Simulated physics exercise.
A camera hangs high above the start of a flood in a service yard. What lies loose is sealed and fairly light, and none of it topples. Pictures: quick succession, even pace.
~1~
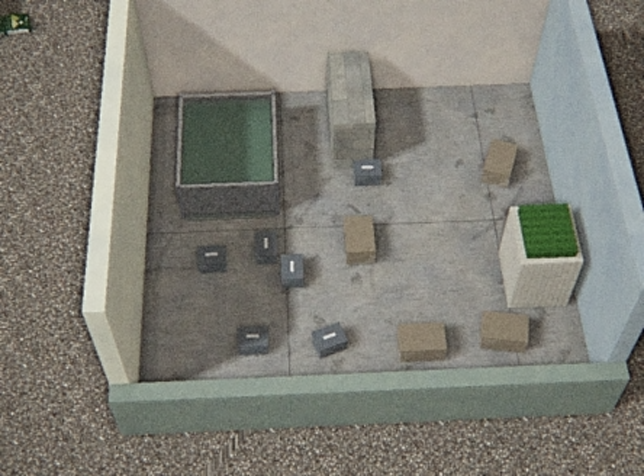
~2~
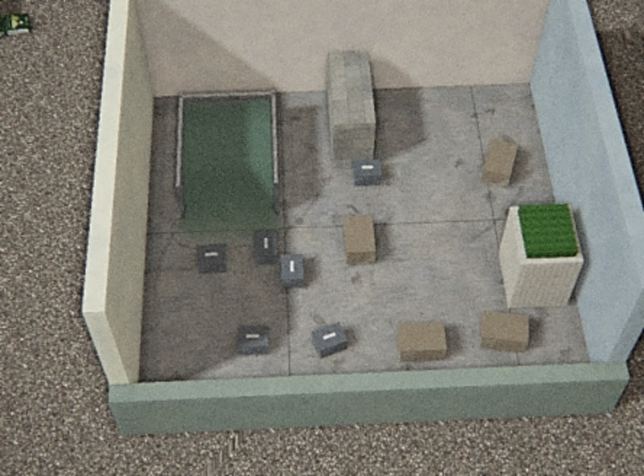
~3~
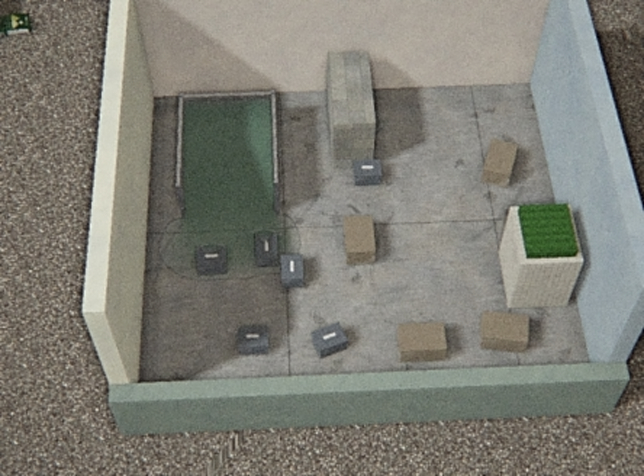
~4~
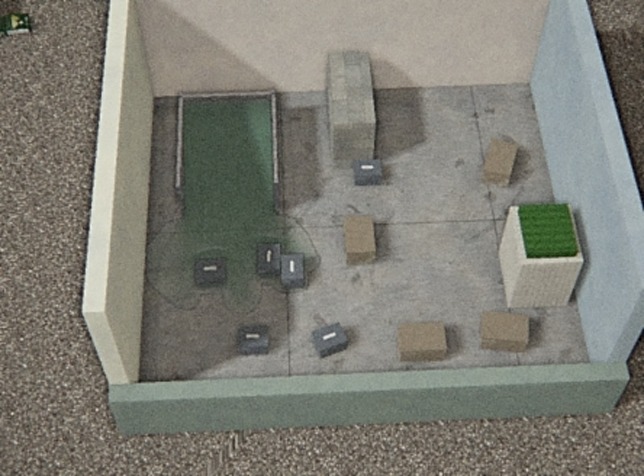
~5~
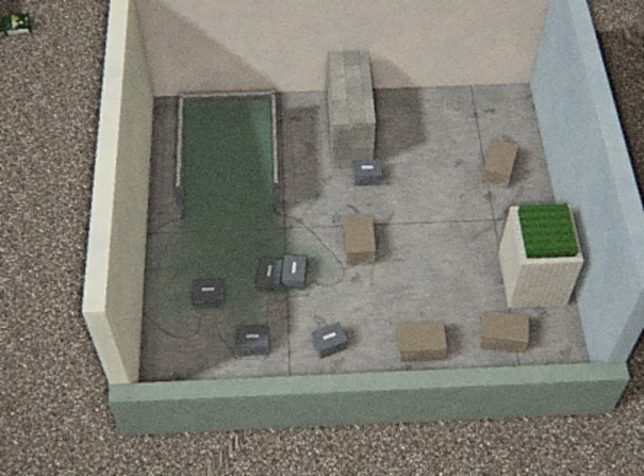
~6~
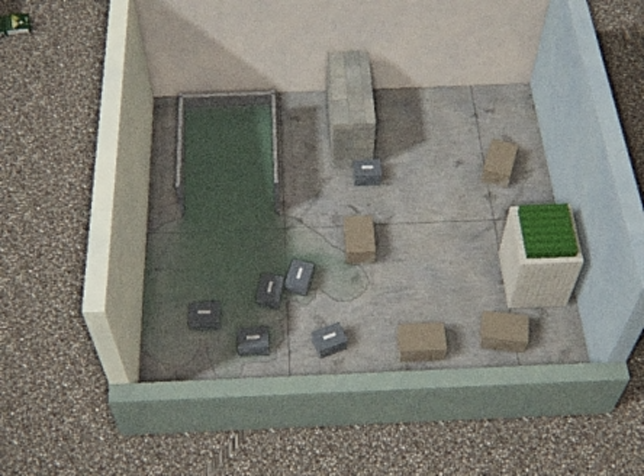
Green water pours from a walled tank at the back left of a service yard, seen from high above by a still camera. Dark grey totes sit mostly in front of the tank, with tan boxes towards the right, a pale block at the back and a grass-topped planter by the blue wall. The water spreads forward across the floor, and a few nearby totes slide a short way towards the front.
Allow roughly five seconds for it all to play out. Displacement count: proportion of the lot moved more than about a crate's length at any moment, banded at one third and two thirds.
Proportion: Two thirds or above.
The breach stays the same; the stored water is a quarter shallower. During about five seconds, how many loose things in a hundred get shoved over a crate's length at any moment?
My figure is 60 percent.
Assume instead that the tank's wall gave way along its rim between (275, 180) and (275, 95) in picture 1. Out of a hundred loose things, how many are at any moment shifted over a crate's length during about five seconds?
About 50 %.
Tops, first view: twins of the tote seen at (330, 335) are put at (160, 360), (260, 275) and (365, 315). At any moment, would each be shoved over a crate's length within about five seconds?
Going by the order given: Travels that far, travels that far, travels that far.
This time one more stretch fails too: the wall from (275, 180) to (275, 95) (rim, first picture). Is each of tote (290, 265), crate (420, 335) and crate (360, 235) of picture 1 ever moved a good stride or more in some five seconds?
In turn: Stayed within it, moved that far, moved that far.
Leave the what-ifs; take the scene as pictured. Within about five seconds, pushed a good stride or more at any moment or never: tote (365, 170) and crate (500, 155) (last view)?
One by one, first never cleared it, second never cleared it.
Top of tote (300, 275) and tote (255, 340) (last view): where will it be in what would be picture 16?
I'd say around (403, 339) for the first and around (305, 362) for the second.
A moment on, 3 of 10 are well off their spots; 0 afloat.
Next, 5 of 10 are well off their spots; 2 afloat.
Later, 7 of 10 are well off their spots; 0 afloat.
In the end, 8 of 10 are well off their spots, and 8 have been at some point; 5 afloat.
